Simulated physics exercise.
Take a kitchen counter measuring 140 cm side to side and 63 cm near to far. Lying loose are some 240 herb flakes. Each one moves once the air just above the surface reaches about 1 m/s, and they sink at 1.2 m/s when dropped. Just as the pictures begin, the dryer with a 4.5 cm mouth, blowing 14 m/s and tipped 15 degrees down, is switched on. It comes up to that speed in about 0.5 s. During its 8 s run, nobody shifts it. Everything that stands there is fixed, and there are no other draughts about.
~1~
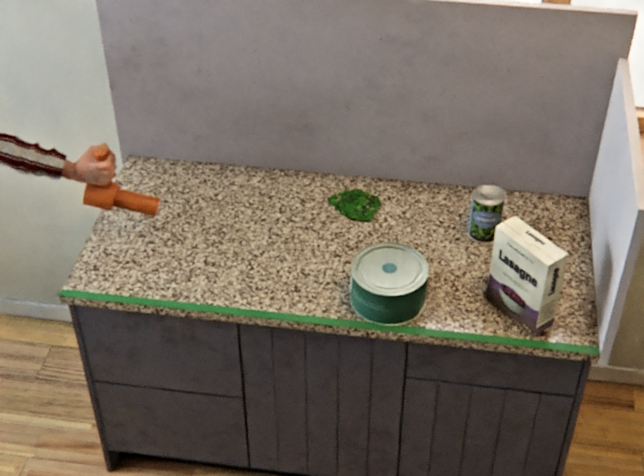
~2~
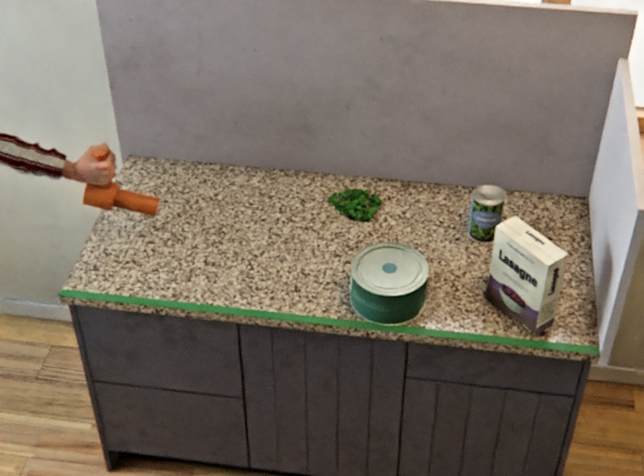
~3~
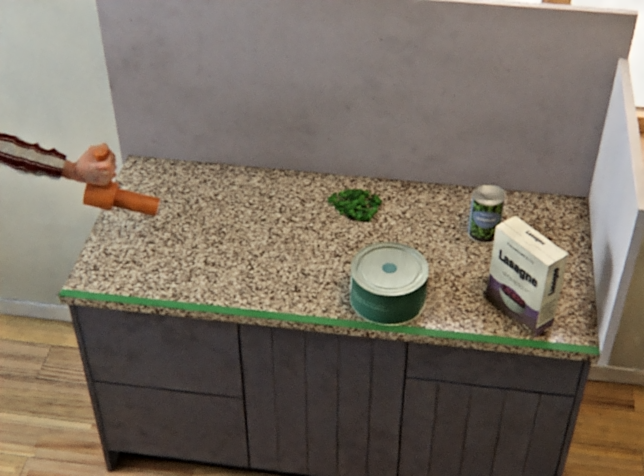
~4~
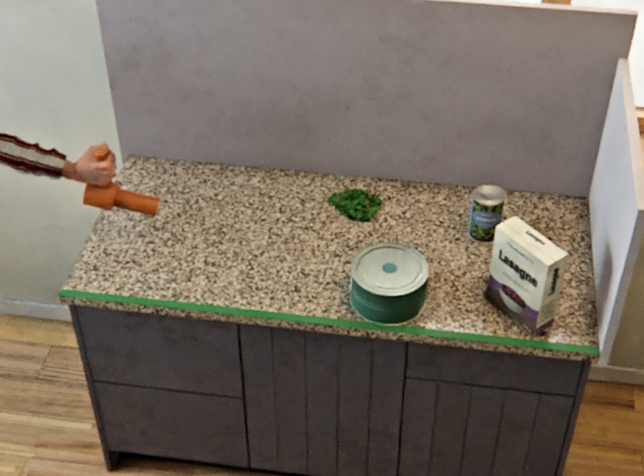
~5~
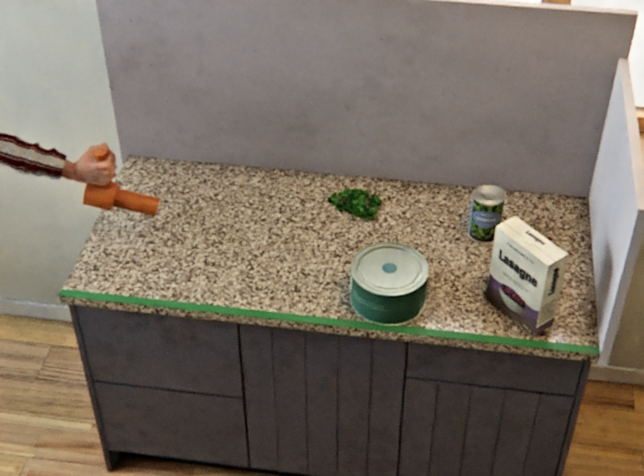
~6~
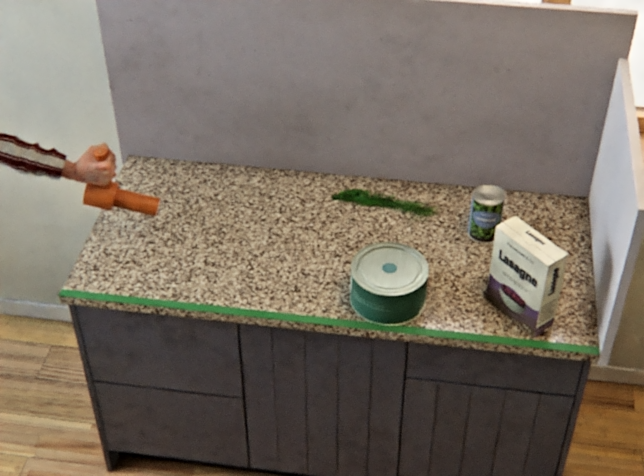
A small heap of green herb flakes lay still on a speckled counter, then stretched out to the right in a thin streak, while a hand at the left held an orange dryer steady.
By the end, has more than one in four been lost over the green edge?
No.
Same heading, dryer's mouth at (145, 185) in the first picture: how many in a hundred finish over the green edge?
That would come to roughly 80 %.
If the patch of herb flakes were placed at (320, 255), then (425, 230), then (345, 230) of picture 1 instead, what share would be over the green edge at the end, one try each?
In turn: 80 per cent, 5 per cent, 10 per cent.
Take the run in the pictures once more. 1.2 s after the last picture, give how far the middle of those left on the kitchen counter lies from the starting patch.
Around 70 cm from the start.
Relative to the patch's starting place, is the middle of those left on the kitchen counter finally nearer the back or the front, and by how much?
It moves toward the far edge, close to 10 cm.
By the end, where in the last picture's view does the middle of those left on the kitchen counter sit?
It lands close to (584, 193) in the last picture.
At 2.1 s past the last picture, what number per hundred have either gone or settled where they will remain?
Near 40 %.
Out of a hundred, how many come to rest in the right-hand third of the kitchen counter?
Around 100 per cent.
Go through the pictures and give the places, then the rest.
The middle of the herb flakes is near (356, 204), none has stirred yet and the mouth of the dryer is at (158, 208), in the first frame.
The middle of the herb flakes is near (356, 202), none has stirred yet and the green edge is centred on (321, 325), in the second frame.
The middle of the herb flakes is near (356, 202), none has stirred yet, the top of a tin is at (489, 195) and the top of a large tin is at (390, 268), in the third frame.
The middle of the herb flakes is near (356, 202) and none has stirred yet, in the fourth frame.
The middle of the herb flakes is near (358, 203) and about 1 % have left their places, in the fifth frame.
The middle of the herb flakes is near (373, 202), the farthest in sight from the dryer is at (432, 208) and about 60 % have left their places, in the sixth frame.
Then, 1.2 s after the last picture, 64 % are on the move or not yet settled, 0 % are over the green edge; the middle of those still in play is near (589, 198).
Then, 2.1 s after the last picture, 58 % are on the move or not yet settled, 0 % are over the green edge; the middle of those still in play is near (586, 201).
Then, 4.0 s after the last picture, 52 % are on the move or not yet settled, 1 % are over the green edge; the middle of those still in play is near (589, 192).
Then, 7.6 s after the last picture, at the end, 4 % are over the green edge; the middle of those still in play is near (584, 193).
